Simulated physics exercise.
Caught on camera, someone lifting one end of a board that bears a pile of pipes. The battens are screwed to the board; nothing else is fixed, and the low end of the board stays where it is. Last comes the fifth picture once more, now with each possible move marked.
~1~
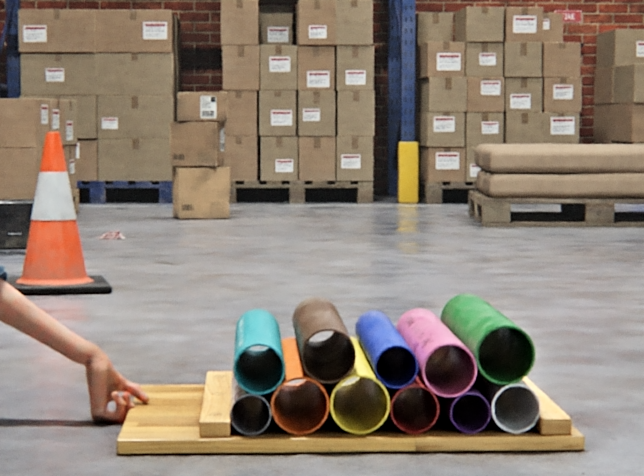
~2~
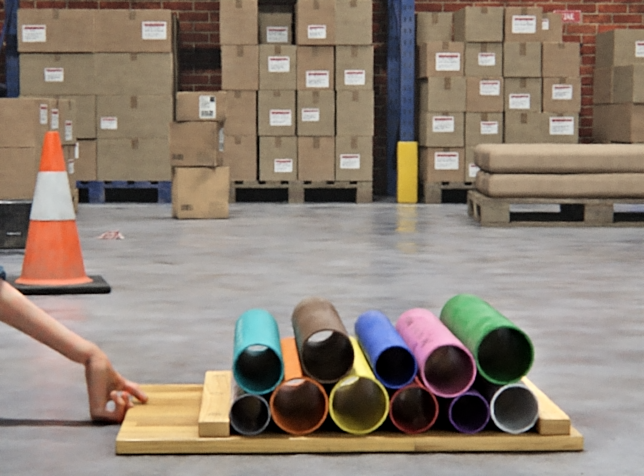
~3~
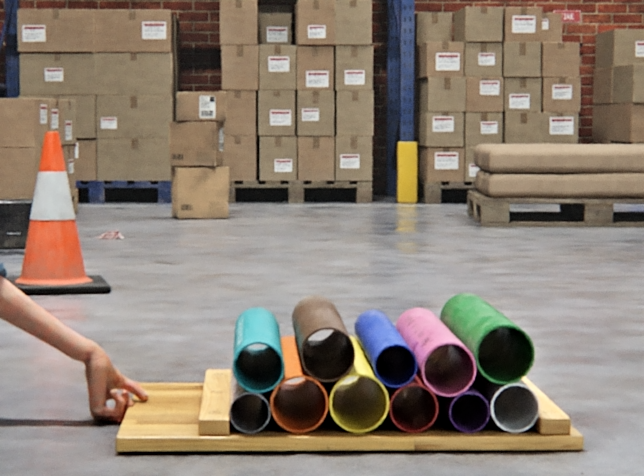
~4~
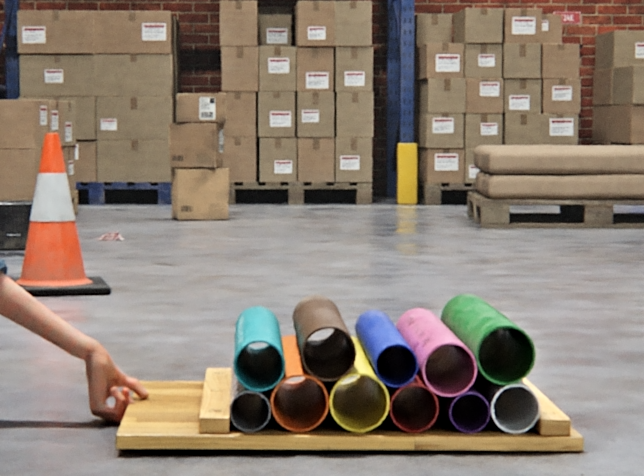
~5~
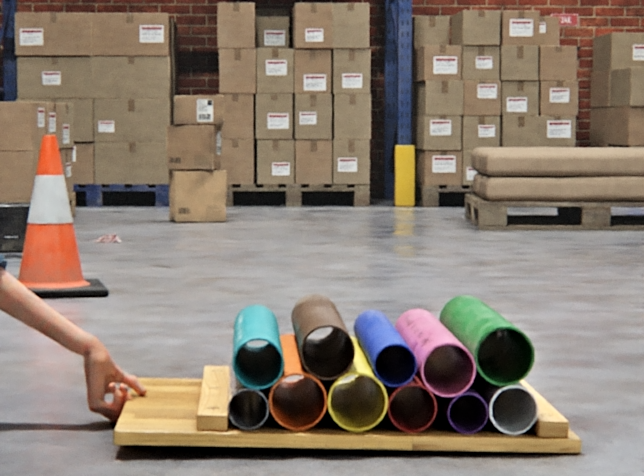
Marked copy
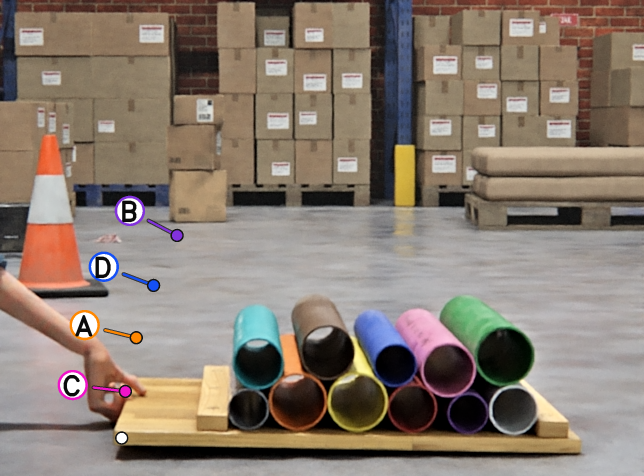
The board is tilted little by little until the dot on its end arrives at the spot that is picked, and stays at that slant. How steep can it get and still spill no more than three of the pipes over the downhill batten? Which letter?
At most to B.
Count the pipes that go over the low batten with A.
It comes to one.
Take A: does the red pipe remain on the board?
The red pipe: Yes.
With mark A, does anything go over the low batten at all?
At A: Yes.
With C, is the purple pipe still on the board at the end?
Yes, with C.
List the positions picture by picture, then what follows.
The first frame shows white pipe (516, 408); pink pipe (450, 370); blue pipe (396, 367).
The second frame shows blue pipe (395, 367); turquoise pipe (258, 369).
The third frame shows board (342, 406); grey pipe (250, 413); orange pipe (299, 404).
The fourth frame shows board (342, 405); grey pipe (250, 411); orange pipe (300, 403).
The fifth frame shows board (339, 405); grey pipe (248, 408); orange pipe (298, 401).
On the marked copy, A at (136, 338); B at (177, 235); C at (126, 391); D at (154, 286); the white dot at (122, 438).
With B. Early on, board at 16°.
Further on, board at 28°.
At the end, board at 28°, three over the low batten (pink, blue, green).
As for the rest, A one over the low batten (green); C none over the low batten; D two over the low batten (pink, green).
